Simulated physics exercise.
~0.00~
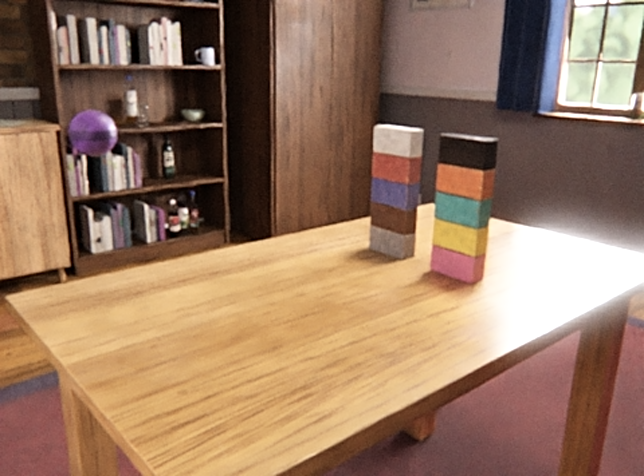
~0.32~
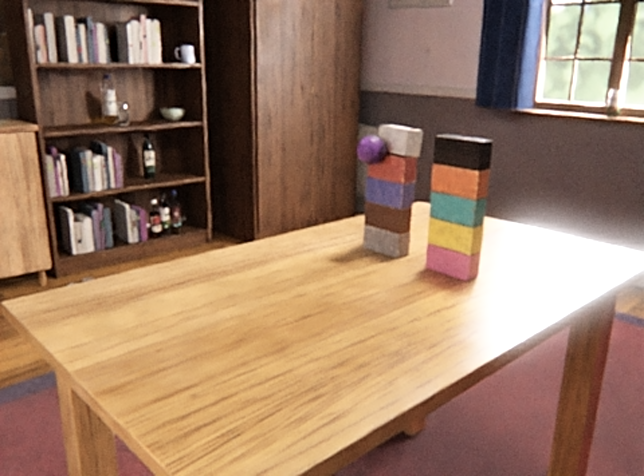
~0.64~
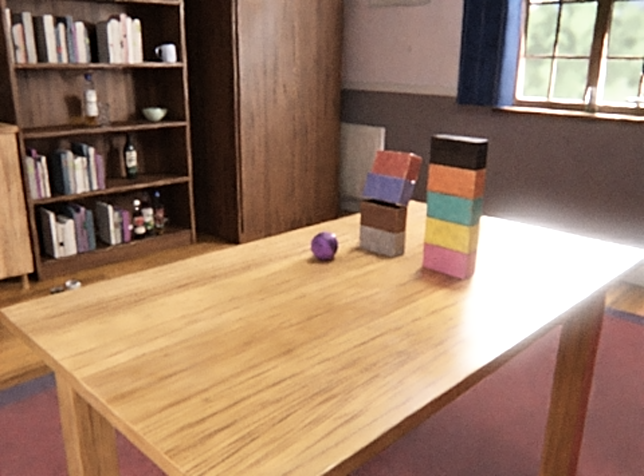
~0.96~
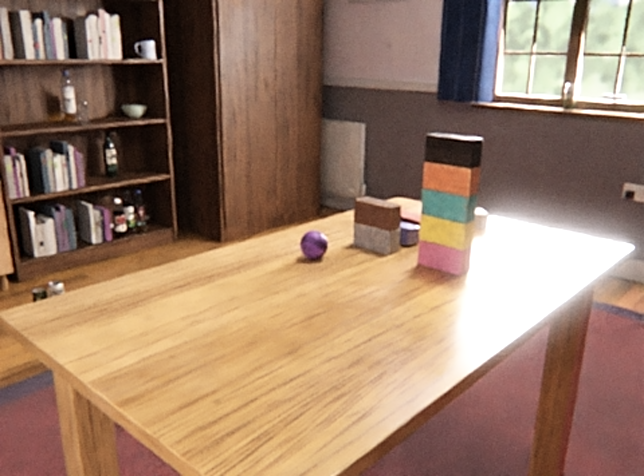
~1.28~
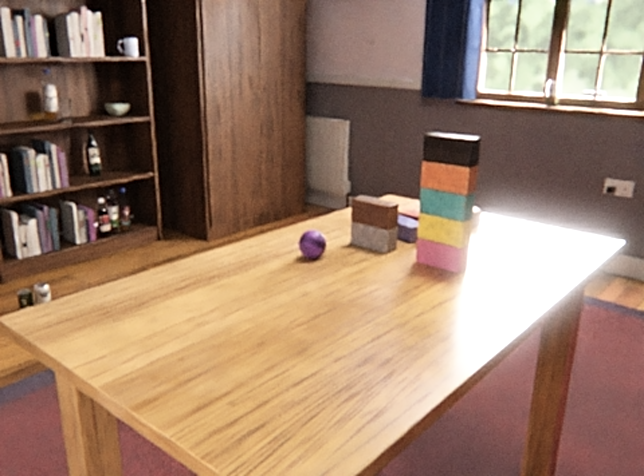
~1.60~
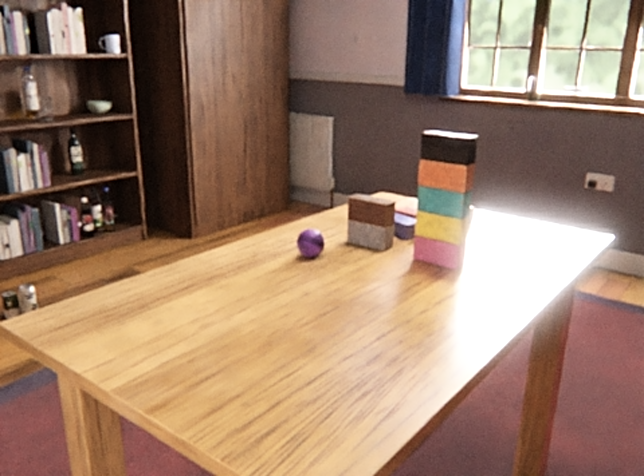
In a room with a bookshelf, a wooden cabinet and a window, a bare wooden table is seen from slightly above as the view drifts sideways. Two block stacks stand on it, the left white, red, blue, brown and grey from the top, the right black, orange, turquoise, yellow and pink. A purple ball flies in from the left and strikes the left stack near its white block. The white block falls away, then the red and blue ones tip and drop behind. The ball settles on the table, brown stays upright on grey, and the right stack stands untouched.
